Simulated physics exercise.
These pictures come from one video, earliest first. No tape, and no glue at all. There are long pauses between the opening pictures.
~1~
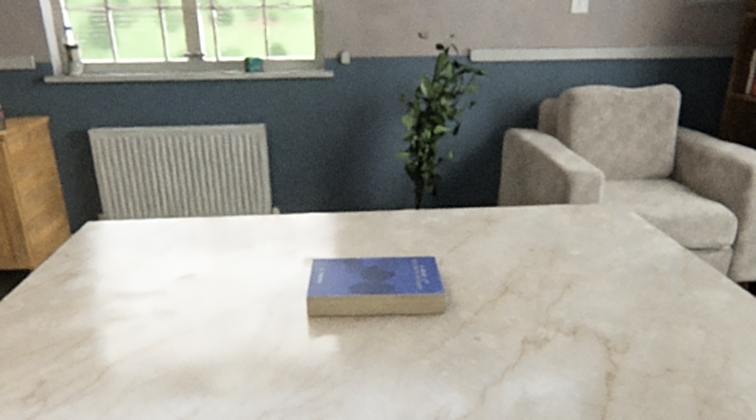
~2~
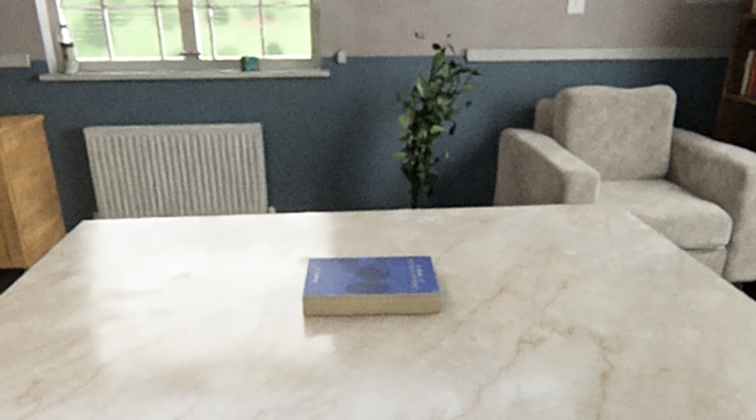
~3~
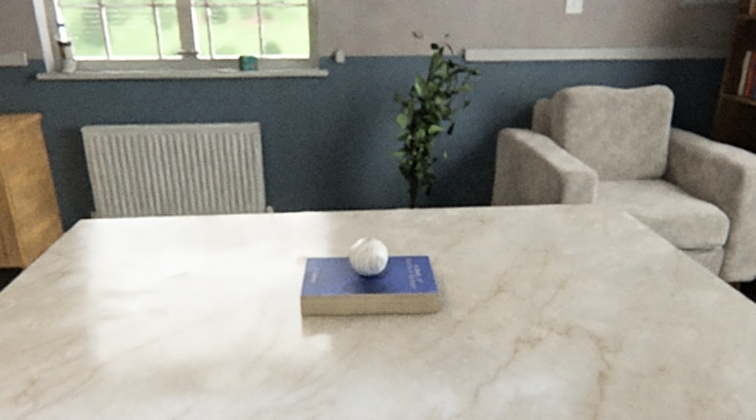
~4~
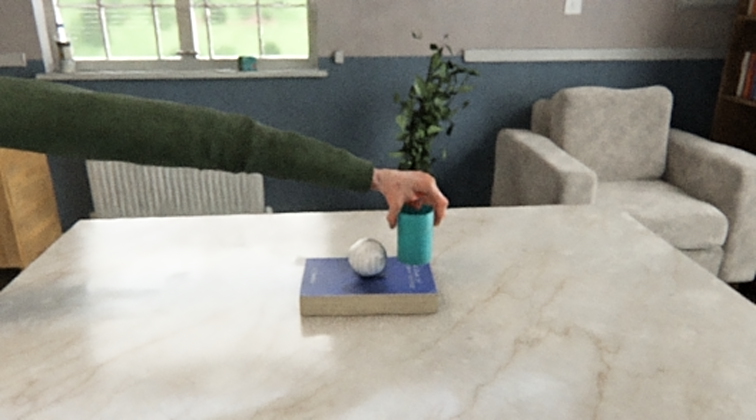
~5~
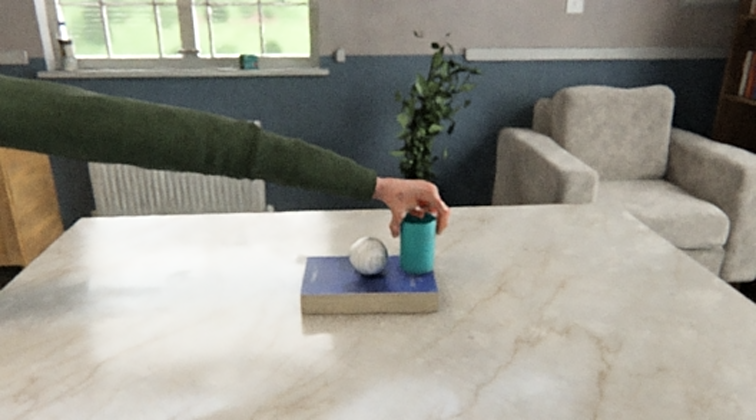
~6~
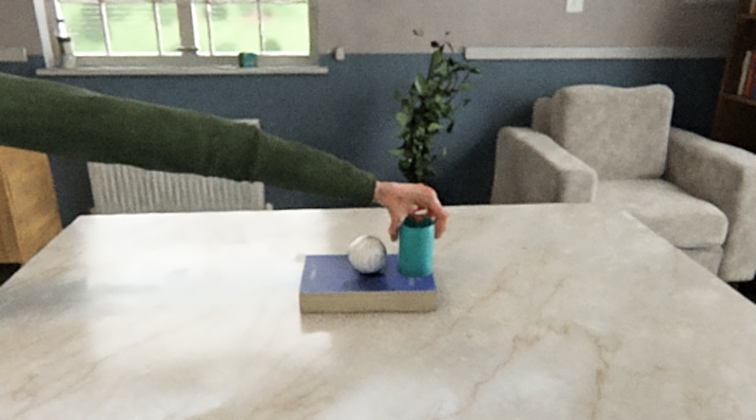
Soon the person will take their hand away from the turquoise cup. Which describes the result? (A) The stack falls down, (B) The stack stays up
The stack stays up.
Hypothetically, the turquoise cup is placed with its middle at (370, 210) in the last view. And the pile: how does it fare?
Result: Pile toppled.
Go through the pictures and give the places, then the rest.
In the first frame, the last thing is not in view yet; blue book (375, 285).
In the second frame, the last thing is not in view yet; blue book (371, 284).
In the third frame, the last thing is not in view yet; blue book (369, 284).
The fourth frame shows coming down; turquoise cup (415, 234); blue book (368, 284).
The fifth frame shows coming down; turquoise cup (417, 242); blue book (369, 283).
The sixth frame shows set down, still held; turquoise cup (416, 246); blue book (368, 281).
Then, 0.90 s later than the last frame, all is still.
Then, 2.00 s later than the last frame, turquoise cup resting near (416, 246).
When it is over, all 3 as before. End places, in pixels of the last picture, turquoise cup near (416, 247). The pile holds.
